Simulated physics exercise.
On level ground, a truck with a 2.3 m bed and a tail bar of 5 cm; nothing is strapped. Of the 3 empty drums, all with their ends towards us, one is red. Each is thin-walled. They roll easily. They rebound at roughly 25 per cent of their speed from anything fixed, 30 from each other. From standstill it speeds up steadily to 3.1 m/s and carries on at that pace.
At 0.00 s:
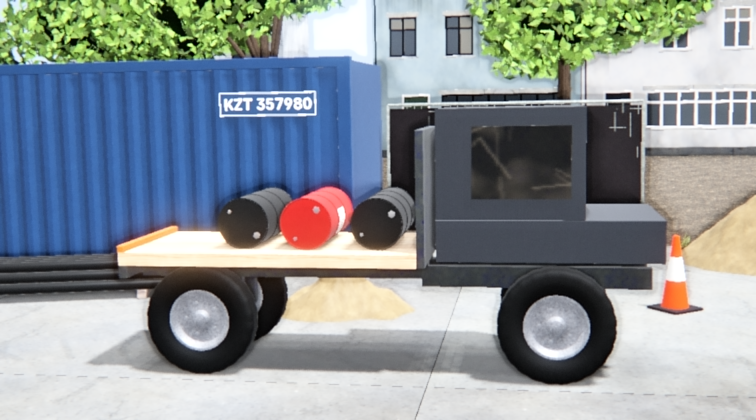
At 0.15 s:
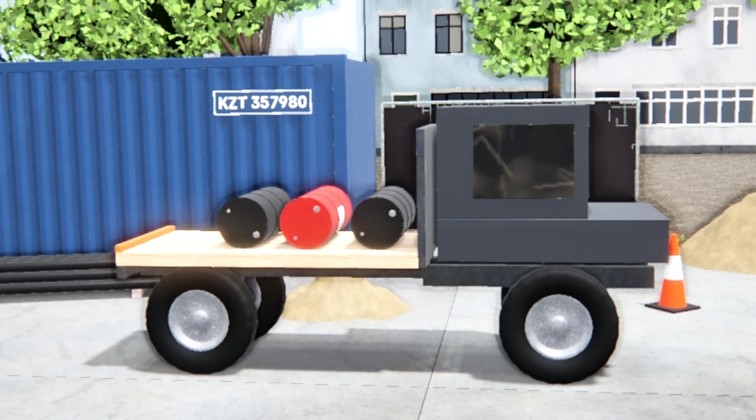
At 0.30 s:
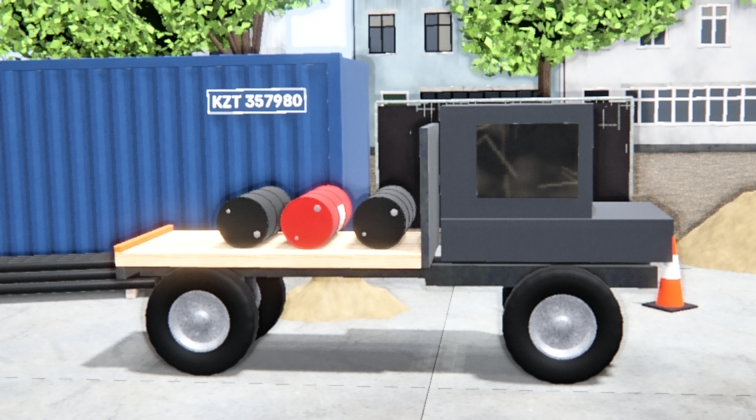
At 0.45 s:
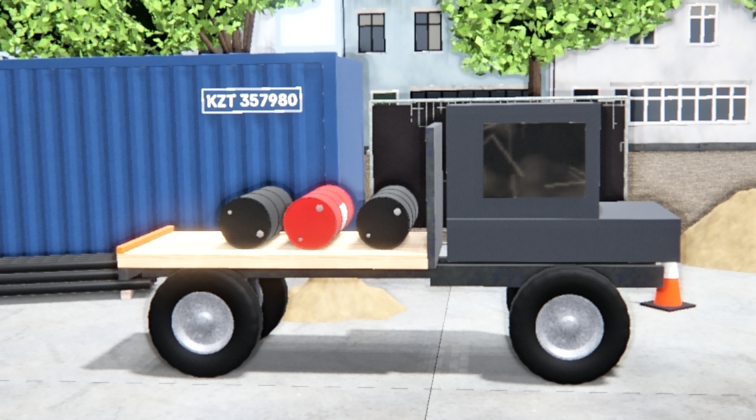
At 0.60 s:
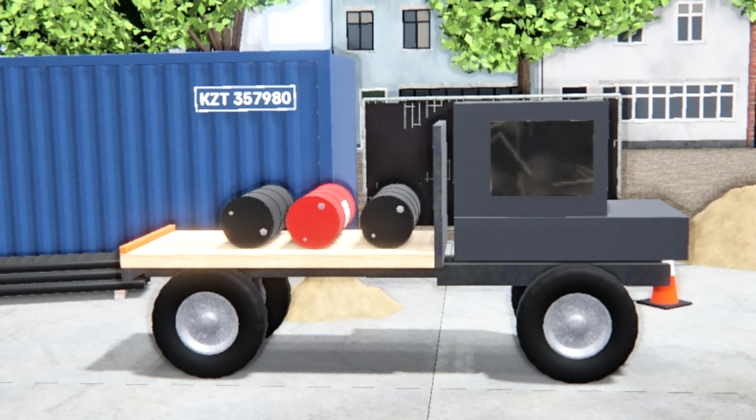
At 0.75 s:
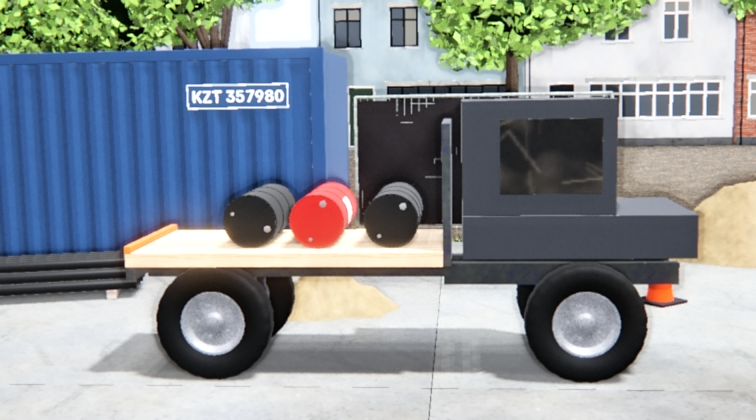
A dark flatbed truck carrying a red drum between two black ones creeps slowly to the right past a blue shipping container and an orange traffic cone, the drums keeping their places on the pale bed.
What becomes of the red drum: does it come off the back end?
The red drum stays on the bed.
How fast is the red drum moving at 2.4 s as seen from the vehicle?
Near 0.6 m/s.
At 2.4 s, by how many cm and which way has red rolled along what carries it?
Red 75 left.
Then, 2.4 s in, red is on the bed, 65 cm from the bar, rolling towards it; 0 lost off the end.
Then, 4.7 s in, red is on the bed, 45 cm from the bar; 0 lost off the end.
In the end (7.3 s), red is on the bed, 70 cm from the bar; 0 lost off the end.
